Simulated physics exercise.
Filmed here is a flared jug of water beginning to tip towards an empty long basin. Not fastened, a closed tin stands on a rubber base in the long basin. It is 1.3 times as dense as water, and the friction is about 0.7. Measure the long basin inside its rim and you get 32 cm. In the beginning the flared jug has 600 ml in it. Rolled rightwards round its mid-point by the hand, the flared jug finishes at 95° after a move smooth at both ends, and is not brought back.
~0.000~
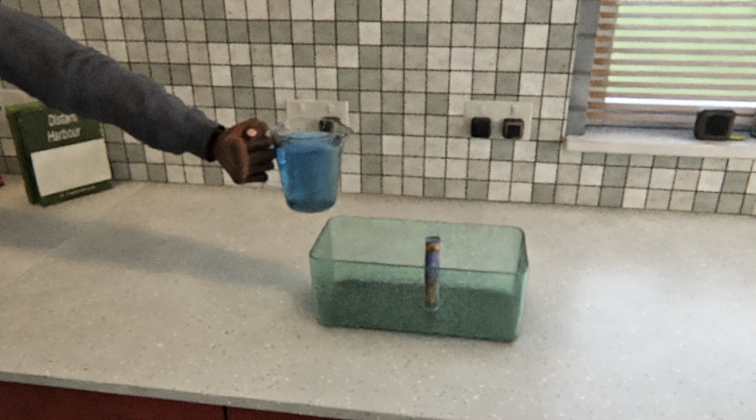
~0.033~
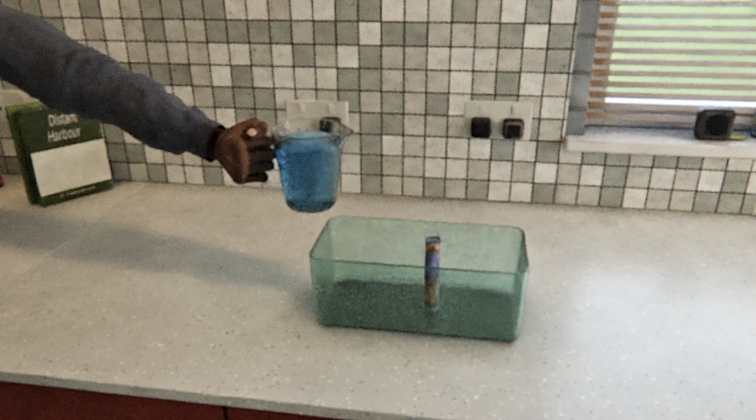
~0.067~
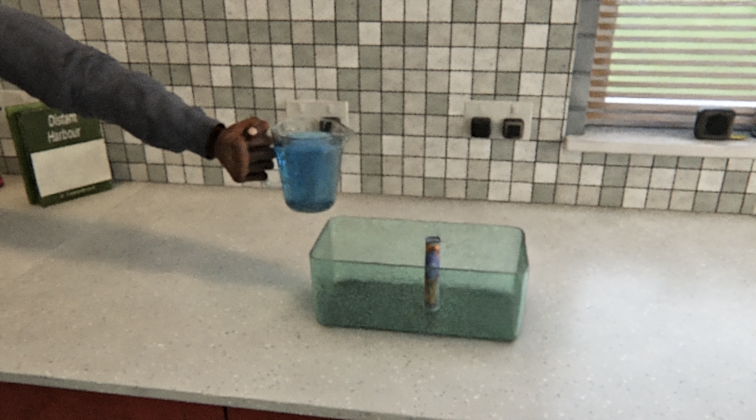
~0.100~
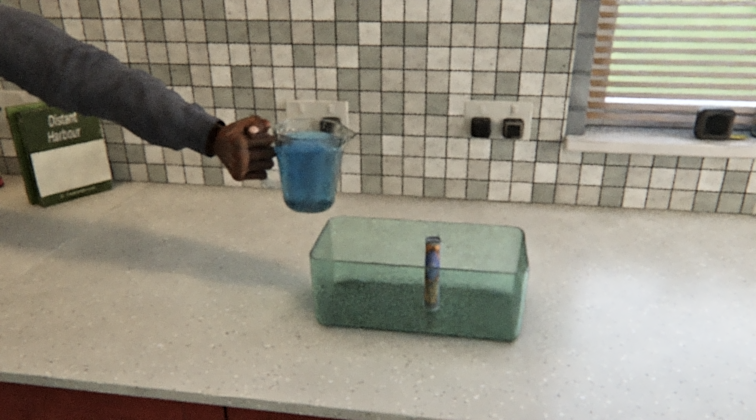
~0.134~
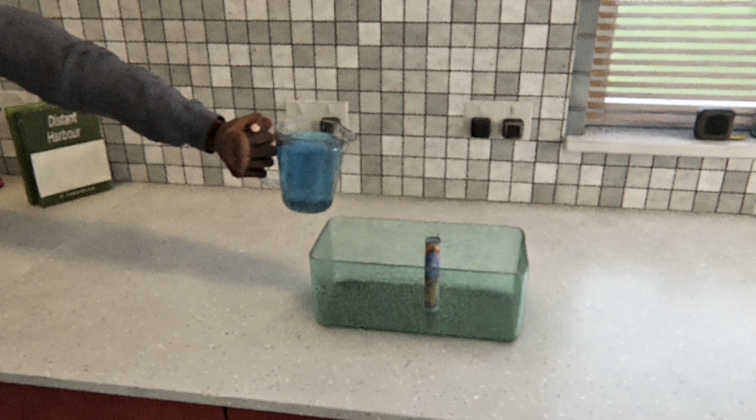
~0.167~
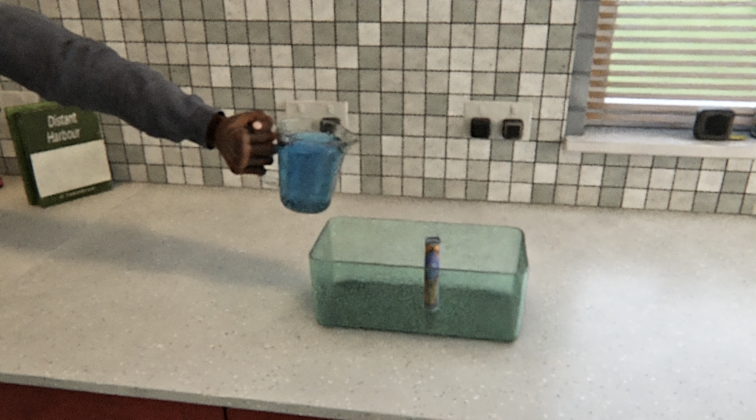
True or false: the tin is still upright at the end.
True.
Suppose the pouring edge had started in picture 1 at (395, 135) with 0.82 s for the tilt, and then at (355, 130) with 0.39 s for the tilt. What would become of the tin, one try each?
In the first try it comes down; in the second it remains standing.
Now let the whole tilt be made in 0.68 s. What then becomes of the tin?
The tin stays on its base.
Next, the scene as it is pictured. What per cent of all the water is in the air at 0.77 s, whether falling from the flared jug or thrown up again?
About 16 per cent.
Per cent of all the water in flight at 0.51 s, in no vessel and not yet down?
Around 18 percent.
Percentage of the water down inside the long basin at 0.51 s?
Near 4 in a hundred.
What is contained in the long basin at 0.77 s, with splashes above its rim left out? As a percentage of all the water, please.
I reckon close to 52 per cent.
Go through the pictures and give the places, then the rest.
In the first picture, tilt 0°; pouring edge (353, 132); surface from (278, 138) to (342, 141); the long basin's rim runs from (320, 237) to (526, 250); the tin's top is at (433, 243).
In the second picture, tilt 0°; pouring edge (354, 132); surface from (278, 138) to (343, 141).
In the third picture, tilt 2°; pouring edge (354, 133); surface from (279, 137) to (343, 142).
In the fourth picture, tilt 3°; pouring edge (356, 135); surface from (280, 137) to (344, 142).
In the fifth picture, tilt 6°; pouring edge (357, 137); surface from (281, 137) to (345, 144).
In the sixth picture, tilt 9°; pouring edge (359, 140); surface from (283, 138) to (347, 145).
By 0.51 s the tilt is 66° and 79 per cent is still to pour; the tin stands where it began.
By 0.77 s the tilt is 94° and 31 per cent is still to pour; the tin stands where it began.
By 1.03 s the tilt is 95° and 5 per cent is still to pour; the tin stands where it began.
By 1.32 s the tilt is 95° and 0 per cent is still to pour; the tin stands where it began.
At rest the tin stands where it began.
